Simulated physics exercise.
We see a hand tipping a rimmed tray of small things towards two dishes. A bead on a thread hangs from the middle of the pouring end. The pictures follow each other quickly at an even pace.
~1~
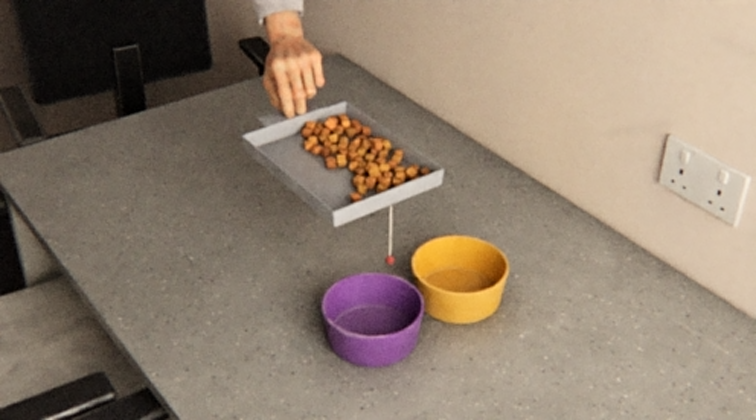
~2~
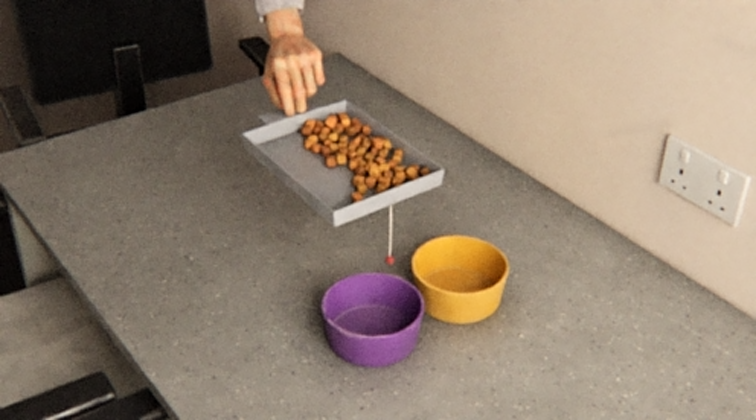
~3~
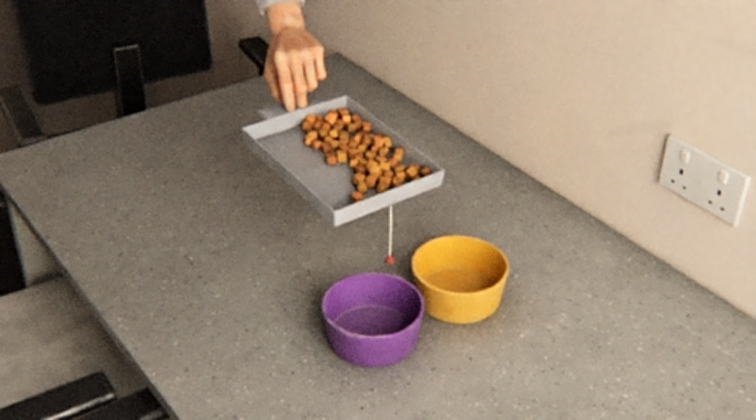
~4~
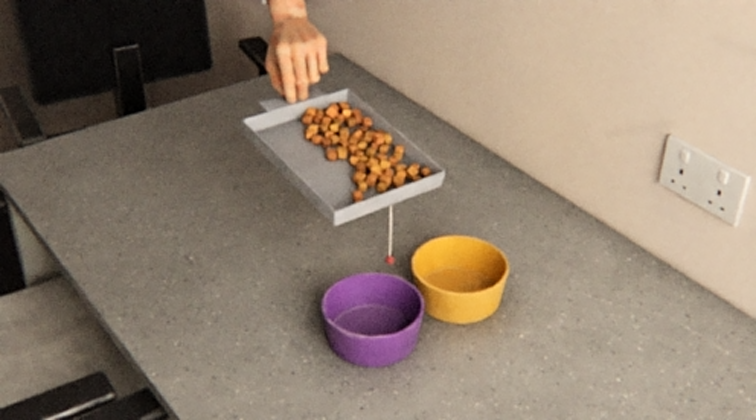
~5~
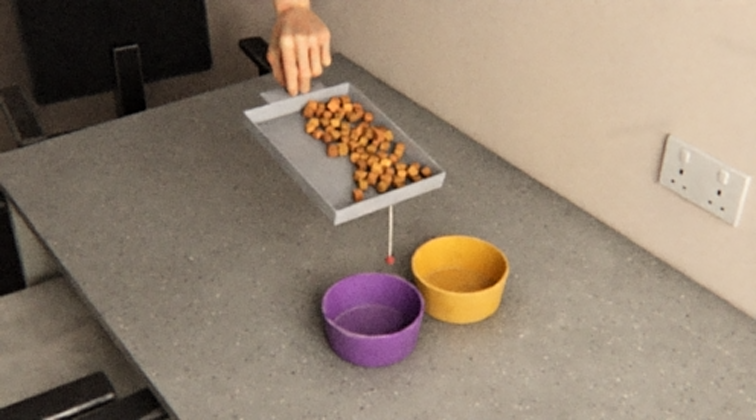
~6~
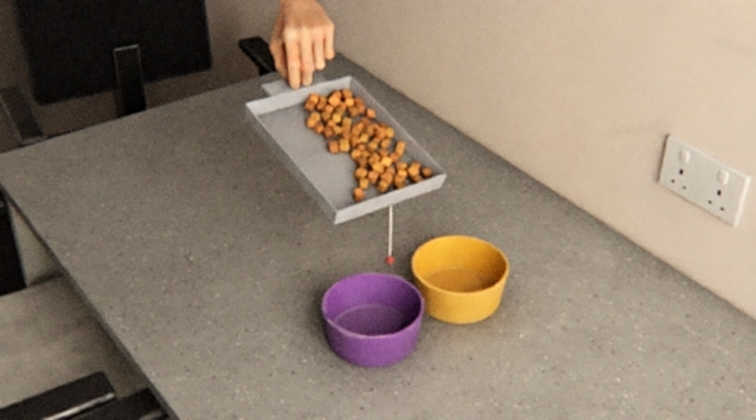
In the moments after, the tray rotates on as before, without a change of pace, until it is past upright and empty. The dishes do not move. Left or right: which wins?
The right-hand one ends fuller.
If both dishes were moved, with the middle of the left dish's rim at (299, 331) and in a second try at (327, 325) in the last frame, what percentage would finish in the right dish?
First some 30, then 50 per cent.
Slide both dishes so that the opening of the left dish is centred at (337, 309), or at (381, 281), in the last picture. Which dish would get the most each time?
In turn: The right one; the dish on the right.
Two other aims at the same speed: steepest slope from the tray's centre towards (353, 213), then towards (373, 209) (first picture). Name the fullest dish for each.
The first try: The dish on the left. The second: The dish on the left.
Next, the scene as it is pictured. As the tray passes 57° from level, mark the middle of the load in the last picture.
Close to (402, 157).
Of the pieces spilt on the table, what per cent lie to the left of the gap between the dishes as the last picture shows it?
It comes to 10 per cent or so.
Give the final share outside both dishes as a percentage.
Some 20 per cent.
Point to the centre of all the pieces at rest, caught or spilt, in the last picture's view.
Close to (457, 303).
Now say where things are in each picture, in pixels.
In the first frame, corners of the pouring end (334, 211) and (442, 169), level; middle of the load (362, 152), brown sugar cubes; left dish (402, 344); right dish (490, 301); bead on its thread (390, 260).
In the second frame, corners of the pouring end (334, 211) and (442, 169), level; middle of the load (362, 152).
In the third frame, corners of the pouring end (335, 210) and (442, 170), tipped barely, lowest at the right corner; middle of the load (362, 149).
In the fourth frame, corners of the pouring end (336, 210) and (443, 171), tipped a little, lowest at the right corner; middle of the load (362, 146).
In the fifth frame, corners of the pouring end (337, 210) and (444, 172), tipped a little, lowest at the right corner; middle of the load (363, 142).
In the sixth frame, corners of the pouring end (338, 210) and (444, 173), tipped a little, lowest at the right corner; middle of the load (364, 139); left dish (402, 344); right dish (490, 301).
Just after the last frame, tray tipped steeply; every one on the tray.
A moment on, tray tipped right over; almost all on the tray; just a few in the right dish.
Further on, tray tipped past a quarter turn; roughly a quarter in the left dish; roughly two thirds in the right dish; roughly a quarter outside both.
When it is over, tray tipped past a quarter turn; roughly a quarter in the left dish; roughly two thirds in the right dish; roughly a quarter outside both.
